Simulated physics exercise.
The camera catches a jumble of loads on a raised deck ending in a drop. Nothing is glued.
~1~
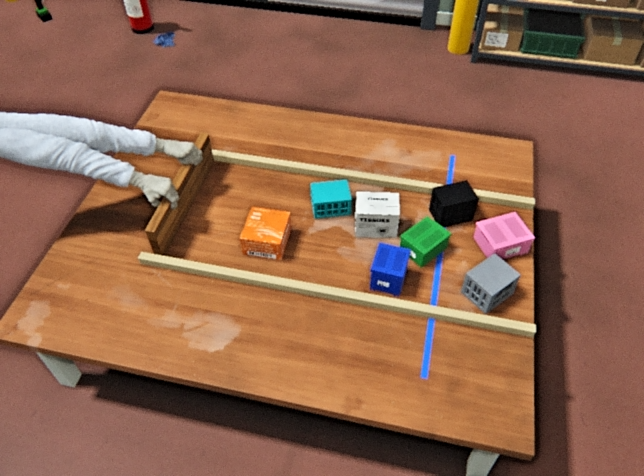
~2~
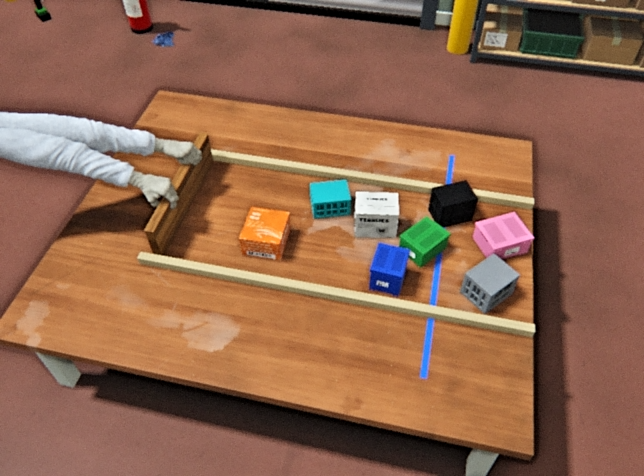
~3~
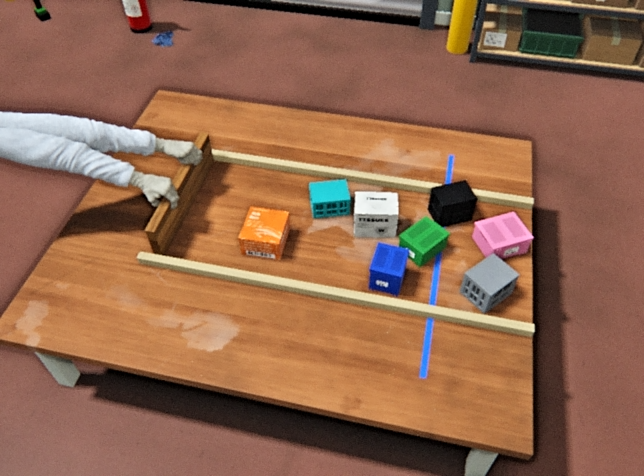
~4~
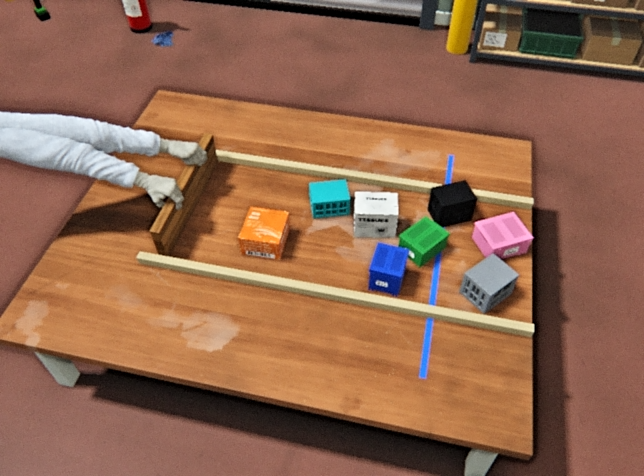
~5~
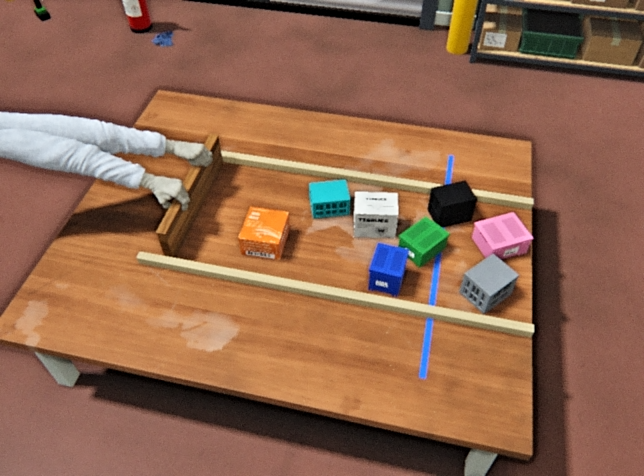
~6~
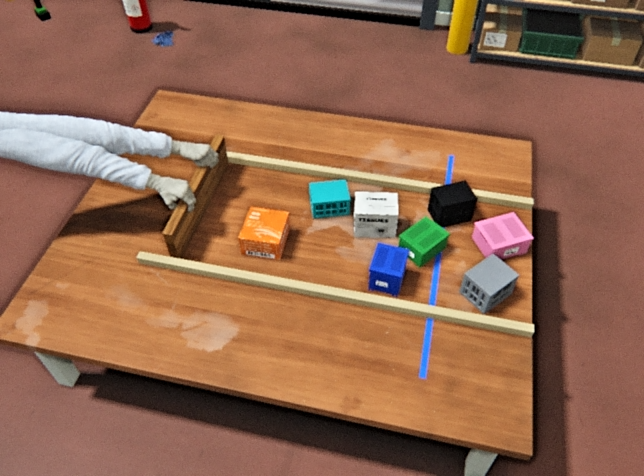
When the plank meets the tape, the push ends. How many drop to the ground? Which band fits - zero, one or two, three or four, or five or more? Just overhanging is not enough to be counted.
Looks to me like the count going over is a one or a two.
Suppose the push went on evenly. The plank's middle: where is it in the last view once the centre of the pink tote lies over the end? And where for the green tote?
The pink tote puts it at (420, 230), the green tote at (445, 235).
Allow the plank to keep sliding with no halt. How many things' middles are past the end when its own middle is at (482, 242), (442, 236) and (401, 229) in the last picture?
In order, that gives 6, then 2, then 0.
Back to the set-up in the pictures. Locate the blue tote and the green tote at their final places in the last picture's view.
The blue tote at (497, 292), the green tote at (527, 272).
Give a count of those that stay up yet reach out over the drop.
1 overhanging.
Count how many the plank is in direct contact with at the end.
That comes to 2.
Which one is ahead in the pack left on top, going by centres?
That's the green tote.
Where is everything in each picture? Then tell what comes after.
In the first picture, pink tote (503, 238); grey crate (490, 284); black crate (453, 204); plank (183, 193); tape (441, 249).
In the second picture, grey crate (489, 284); white box (376, 215).
In the third picture, black crate (452, 204); green tote (423, 242).
In the fourth picture, pink tote (501, 238); blue tote (388, 270).
In the fifth picture, grey crate (488, 284); turquoise crate (329, 199).
In the sixth picture, pink tote (501, 238); grey crate (489, 284); black crate (452, 204); plank (199, 195); tape (439, 249).
Soon after, none off yet; pink tote at rest near (501, 238); grey crate at rest near (489, 284); black crate at rest near (452, 204).
After that, none off yet; pink tote displaced a little near (507, 239); grey crate displaced a little near (493, 288); black crate displaced a little near (457, 203).
In the end, the number that fall off is one or two; gone, grey crate and pink tote.
